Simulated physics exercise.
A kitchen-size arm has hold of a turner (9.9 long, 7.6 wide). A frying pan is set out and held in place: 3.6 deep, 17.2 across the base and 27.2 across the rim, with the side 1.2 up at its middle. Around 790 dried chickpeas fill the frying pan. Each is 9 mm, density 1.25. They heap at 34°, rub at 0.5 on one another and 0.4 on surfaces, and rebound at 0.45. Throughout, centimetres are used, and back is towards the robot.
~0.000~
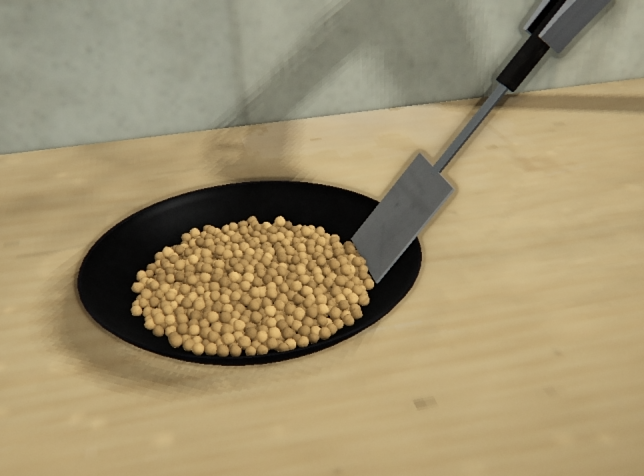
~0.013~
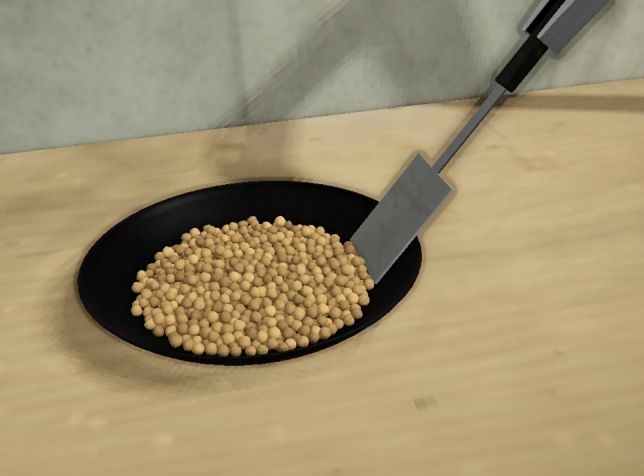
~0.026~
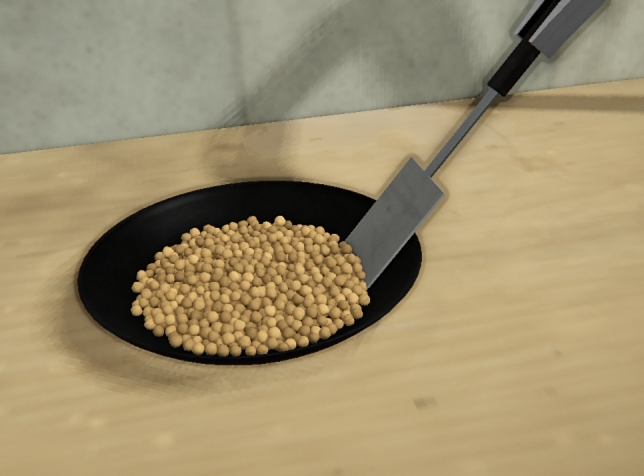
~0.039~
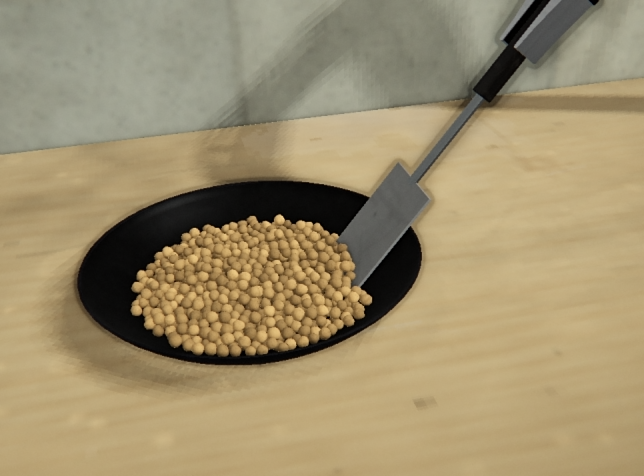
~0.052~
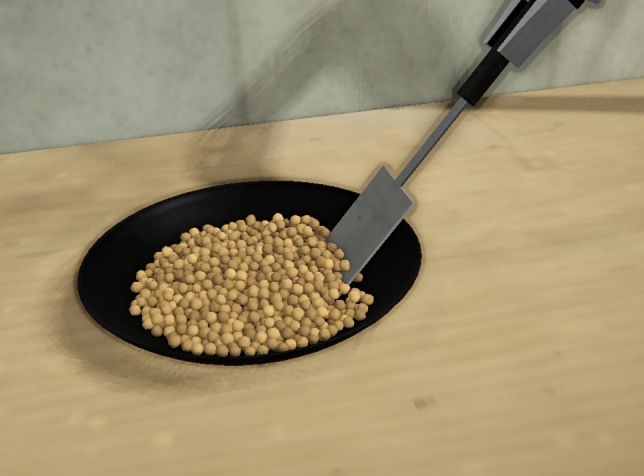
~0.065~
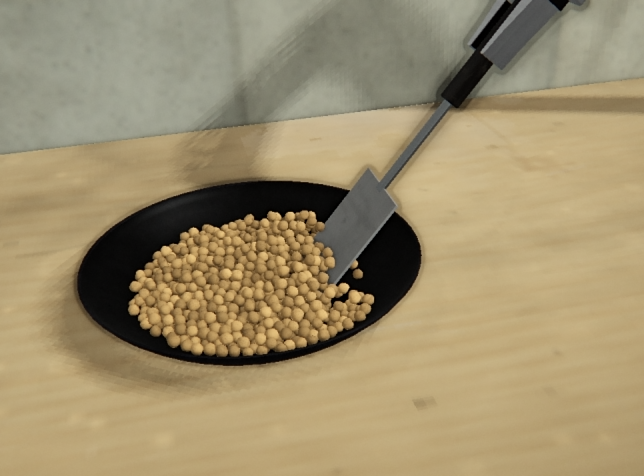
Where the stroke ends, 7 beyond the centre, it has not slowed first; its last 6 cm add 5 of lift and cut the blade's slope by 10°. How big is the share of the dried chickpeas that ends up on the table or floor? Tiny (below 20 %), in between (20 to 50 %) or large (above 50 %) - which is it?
Tiny, so below 20 %.
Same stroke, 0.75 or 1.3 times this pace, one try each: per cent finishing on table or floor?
Some 5 and 15 per cent.
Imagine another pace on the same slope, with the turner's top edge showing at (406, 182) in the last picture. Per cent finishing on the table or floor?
That share would be about 5 percent.
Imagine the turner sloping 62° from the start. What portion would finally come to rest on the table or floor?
Then about 15 per cent.
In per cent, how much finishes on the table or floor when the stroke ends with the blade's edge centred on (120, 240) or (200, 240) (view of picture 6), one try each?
About 20 and 10 per cent.
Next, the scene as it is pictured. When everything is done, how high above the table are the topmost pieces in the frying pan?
It reaches roughly 4.0 cm.
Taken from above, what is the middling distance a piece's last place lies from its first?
Roughly 3 centimetres.
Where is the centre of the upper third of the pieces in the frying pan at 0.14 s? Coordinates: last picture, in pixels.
At about (211, 268).
After 0.10 s, sloping 50°, highest piece 5 above the table; 791 in the frying pan.
After 0.14 s, sloping 47°, highest piece 6 above the table; 791 in the frying pan.
After 0.36 s, sloping 40°, highest piece 4 above the table; 687 in the frying pan, 104 on the table or floor.
After 1.41 s, sloping 40°, highest piece 4 above the table; 687 in the frying pan, 104 on the table or floor.
At rest, 687 in the frying pan, 104 on the table or floor. That is 13 % on the table or floor.
